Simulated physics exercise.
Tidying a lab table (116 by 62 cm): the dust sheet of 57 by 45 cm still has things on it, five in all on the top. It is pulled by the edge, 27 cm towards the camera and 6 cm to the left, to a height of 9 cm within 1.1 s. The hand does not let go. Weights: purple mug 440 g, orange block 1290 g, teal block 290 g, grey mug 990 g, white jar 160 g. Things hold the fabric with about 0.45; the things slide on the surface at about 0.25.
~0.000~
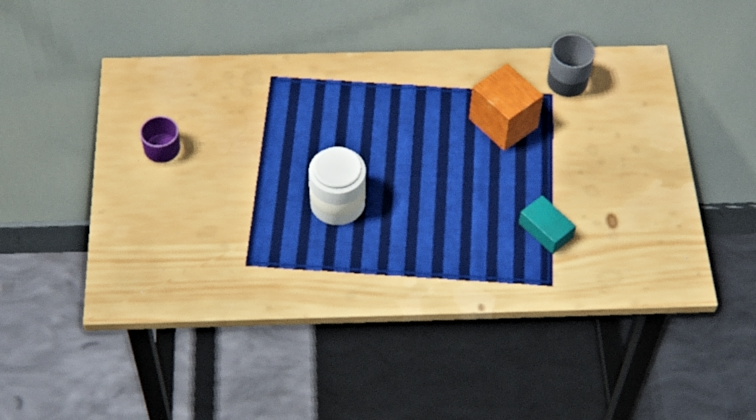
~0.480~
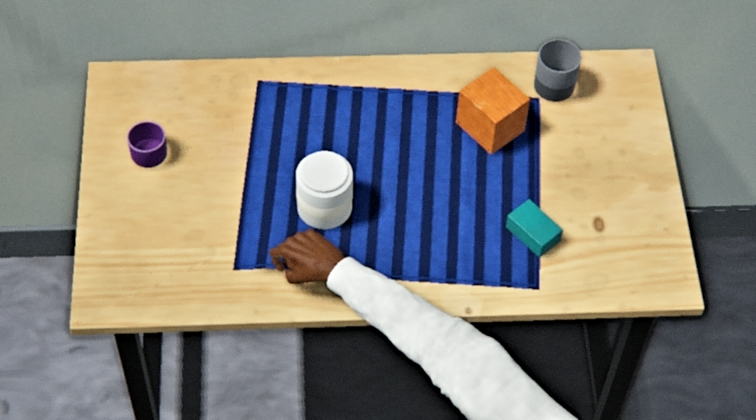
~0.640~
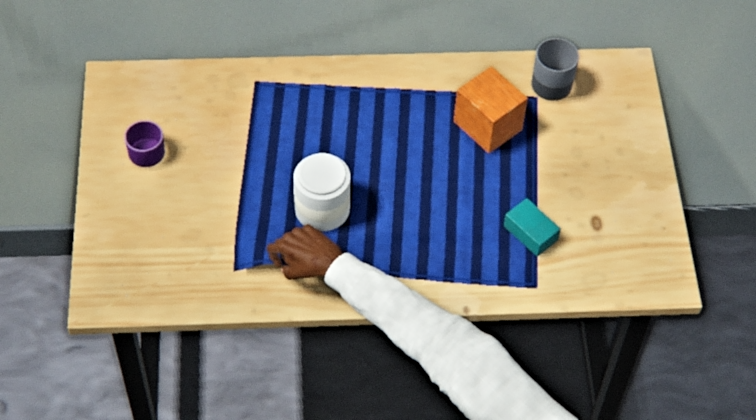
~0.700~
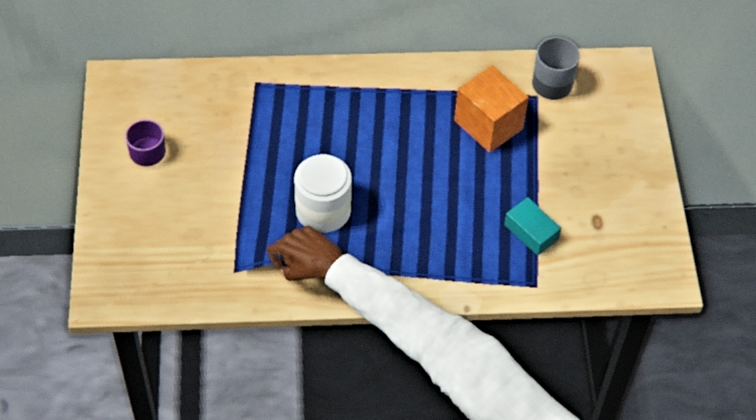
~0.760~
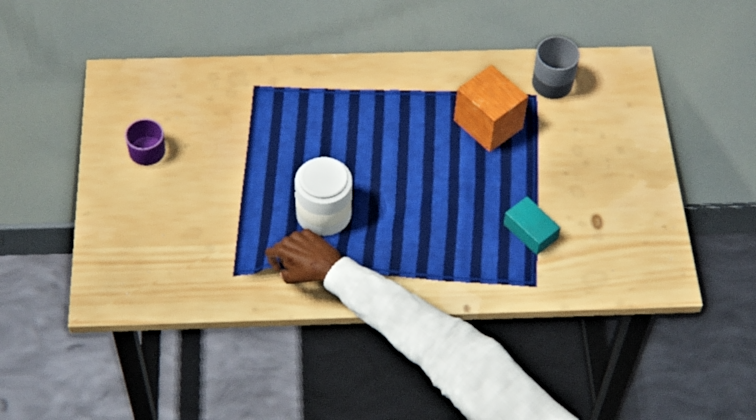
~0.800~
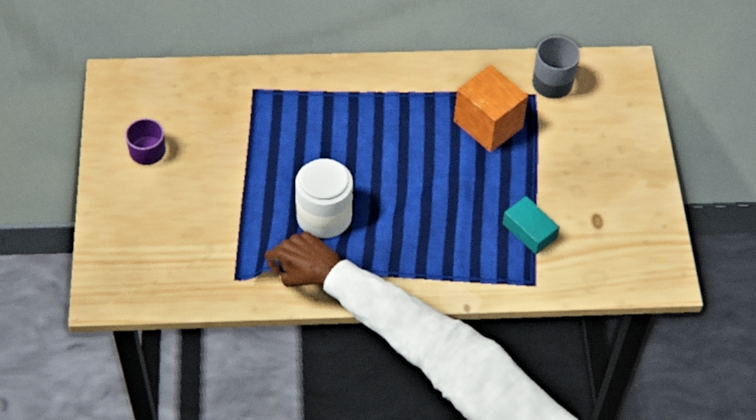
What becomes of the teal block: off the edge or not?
Verdict: The teal block stays on.
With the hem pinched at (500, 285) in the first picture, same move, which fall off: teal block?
Then: Teal block goes over.
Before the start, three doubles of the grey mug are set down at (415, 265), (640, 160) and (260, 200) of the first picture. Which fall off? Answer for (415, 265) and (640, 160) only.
In that order: Drops off, stays up.
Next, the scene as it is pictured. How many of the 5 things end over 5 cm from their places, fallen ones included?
3 of them.
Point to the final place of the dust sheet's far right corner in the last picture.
Around (429, 154).
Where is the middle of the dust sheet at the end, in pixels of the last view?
Near (336, 292).
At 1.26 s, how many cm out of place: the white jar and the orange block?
About: White jar 20 cm, orange block 15 cm.
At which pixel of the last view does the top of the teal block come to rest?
Near (468, 279).
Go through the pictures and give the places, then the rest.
Teal block (549, 219); dust sheet corners (246, 266) (271, 76) (553, 286), in the first frame.
Dust sheet corners (258, 81) (540, 290); grip (283, 269), in the second frame.
White jar (322, 173); dust sheet corners (255, 81) (537, 289); grip (281, 265), in the third frame.
White jar (323, 174); dust sheet corners (255, 83) (538, 288); grip (281, 266), in the fourth frame.
White jar (324, 177); dust sheet corners (254, 86) (537, 287); grip (280, 269), in the fifth frame.
Teal block (532, 219); dust sheet corners (253, 89) (536, 287); grip (279, 272), in the sixth frame.
By 1.0 s, 100 % of the dust sheet is still over the top; teal block 4 cm off its start, white jar 9 cm off its start, orange block 6 cm off its start.
By 1.3 s, 85 % of the dust sheet is still over the top; teal block 10 cm off its start, white jar 19 cm off its start, orange block 15 cm off its start.
By 1.5 s, 75 % of the dust sheet is still over the top; teal block 15 cm off its start at (476, 266), white jar 25 cm off its start at (272, 270), orange block 21 cm off its start at (416, 154).
By 1.7 s, 65 % of the dust sheet is still over the top; teal block 18 cm off its start, white jar 29 cm off its start, orange block 25 cm off its start.
By 3.3 s, 65 % of the dust sheet is still over the top; teal block 18 cm off its start at (468, 279), white jar over the edge, orange block 26 cm off its start at (401, 171).
